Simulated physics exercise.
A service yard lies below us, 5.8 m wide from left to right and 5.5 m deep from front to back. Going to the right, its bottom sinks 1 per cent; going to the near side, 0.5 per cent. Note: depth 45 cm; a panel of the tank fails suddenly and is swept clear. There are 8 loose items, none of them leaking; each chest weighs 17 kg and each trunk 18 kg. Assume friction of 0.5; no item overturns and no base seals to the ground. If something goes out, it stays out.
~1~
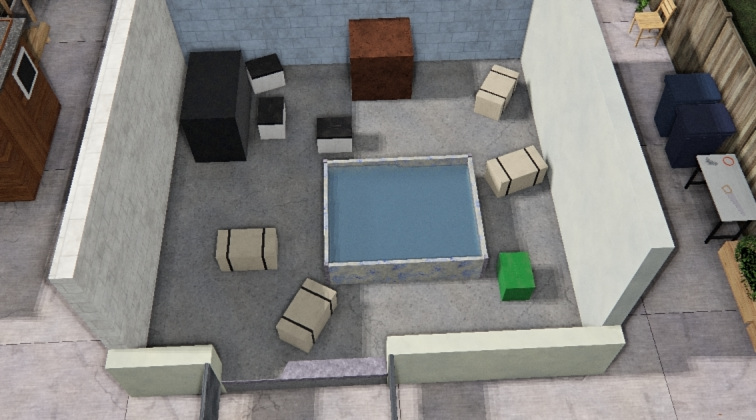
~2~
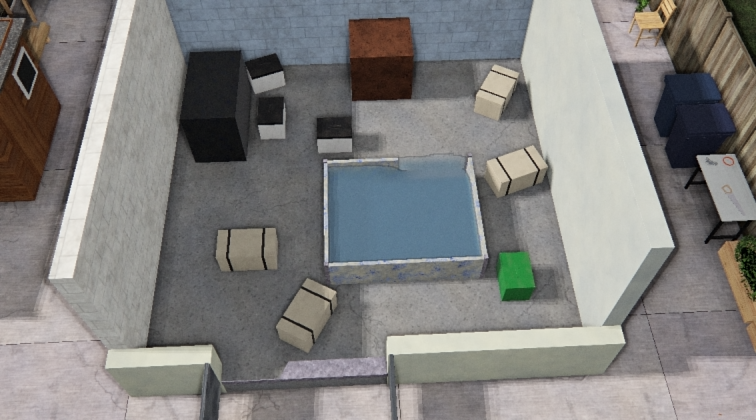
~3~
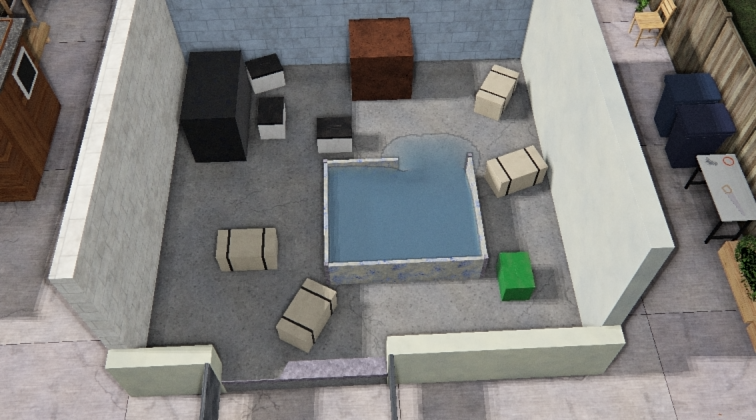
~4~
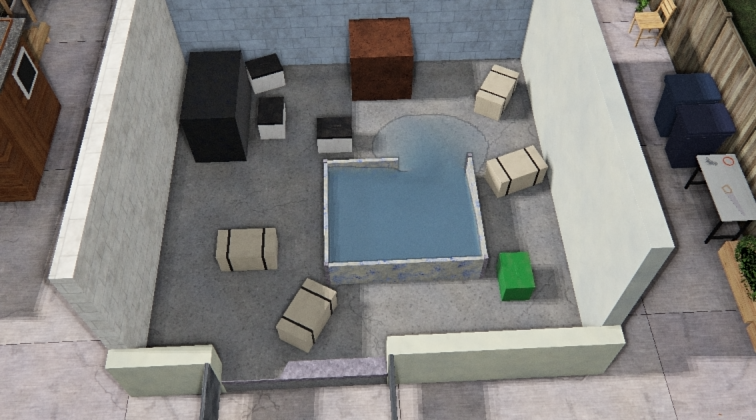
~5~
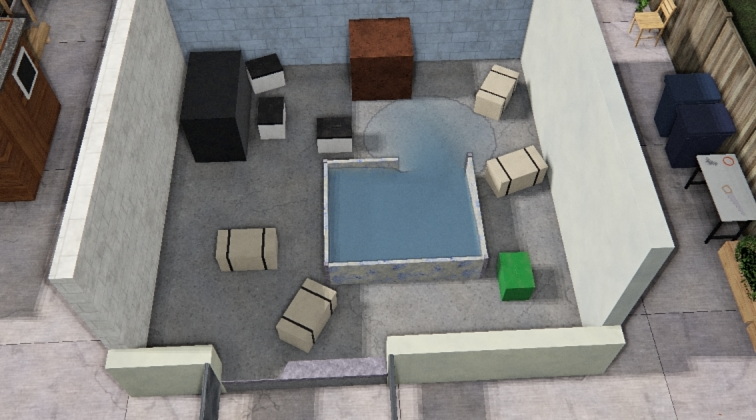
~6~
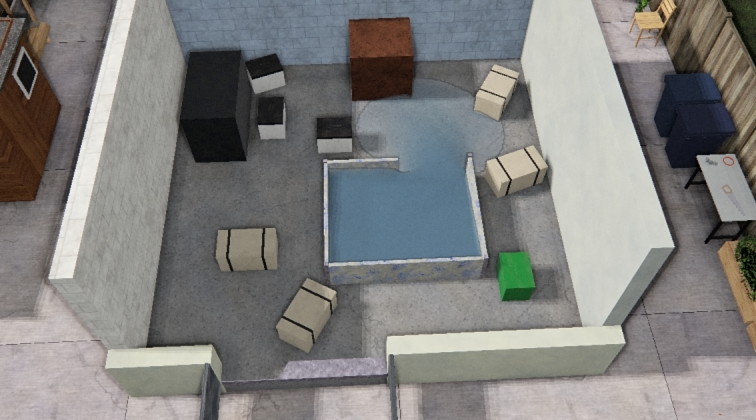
The footage shows a walled yard with a water-filled tank among scattered boxes and blocks; part of the tank's far wall gives way, and water spreads across the ground behind it while the surrounding objects stay in place.
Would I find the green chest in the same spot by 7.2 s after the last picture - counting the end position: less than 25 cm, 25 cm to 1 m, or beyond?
The way I see it, it gets displaced a long stretch.
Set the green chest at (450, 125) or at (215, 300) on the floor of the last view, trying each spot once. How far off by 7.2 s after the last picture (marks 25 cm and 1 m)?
Order of tries: It is flushed away; it keeps its spot.
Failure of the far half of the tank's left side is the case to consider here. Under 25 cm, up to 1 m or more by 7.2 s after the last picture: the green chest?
Note: Green chest essentially stationary.
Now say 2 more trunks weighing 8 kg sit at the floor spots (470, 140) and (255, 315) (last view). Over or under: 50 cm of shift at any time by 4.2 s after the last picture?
In turn: More, short of it.
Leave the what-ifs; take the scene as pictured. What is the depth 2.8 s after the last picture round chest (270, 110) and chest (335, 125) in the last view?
Some 5 cm at the first, some 3 cm at the second.
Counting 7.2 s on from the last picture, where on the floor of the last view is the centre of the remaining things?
I'd put it around (355, 225).
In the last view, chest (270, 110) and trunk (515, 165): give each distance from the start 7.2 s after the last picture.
Taken in order, the shifts are 60 cm and 200 cm.
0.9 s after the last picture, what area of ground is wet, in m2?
About 10.5 m2 is covered.
Then, 0.9 s after the last picture the green chest is near (517, 270), 0.0 m from its start, aground; 0 of 8 are out; 0 afloat.
Then, 2.8 s after the last picture the green chest is near (517, 270), 0.0 m from its start, aground; 0 of 8 are out; 1 afloat.
Then, 4.8 s after the last picture the green chest is near (519, 288), 0.3 m from its start, aground; 0 of 8 are out; 2 afloat.
Then, 7.2 s after the last picture the green chest is near (420, 315), 1.5 m from its start, aground; 0 of 8 are out; 2 afloat.
